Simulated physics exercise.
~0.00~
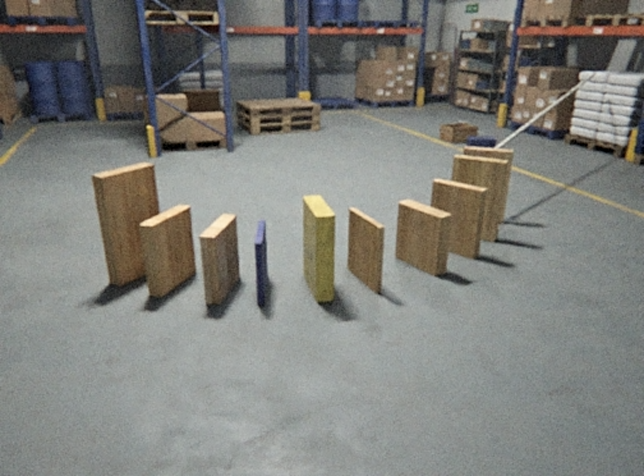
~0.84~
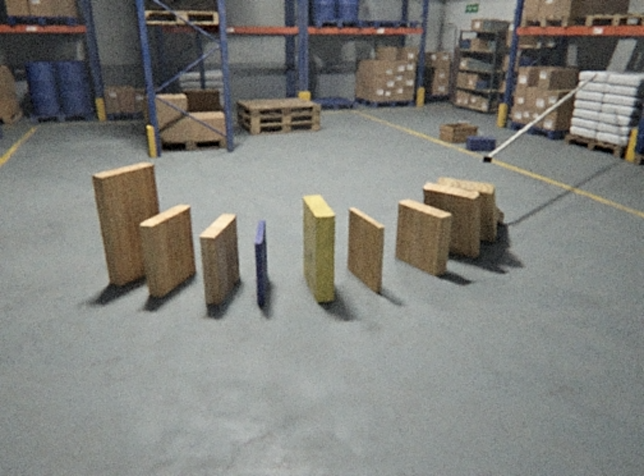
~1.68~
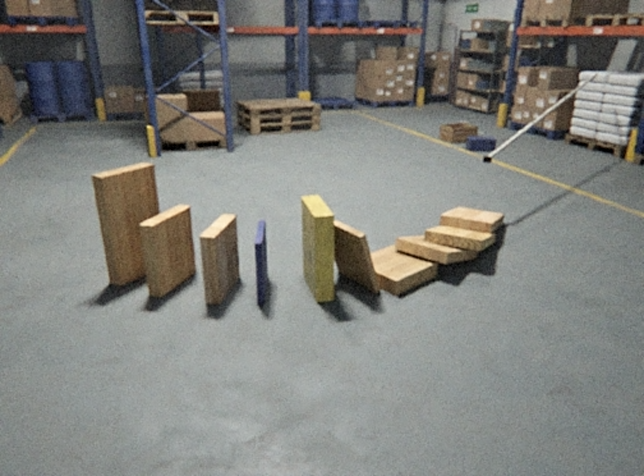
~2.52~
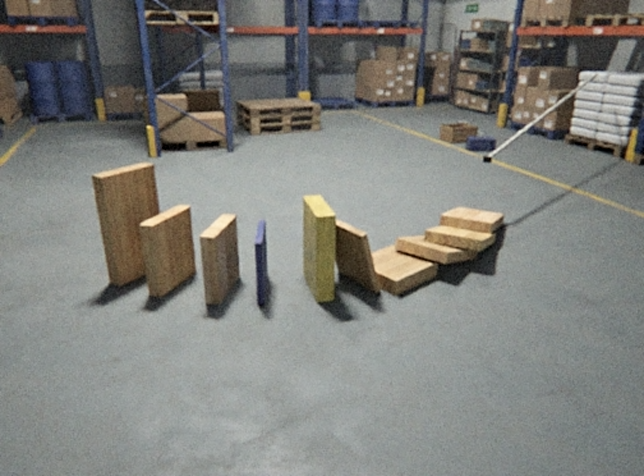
A rod tips the board at the right end of a curved row on a warehouse floor, and the boards topple one after another toward the left until one leans against the upright yellow board, which stays standing with the blue board and the wooden ones beyond.
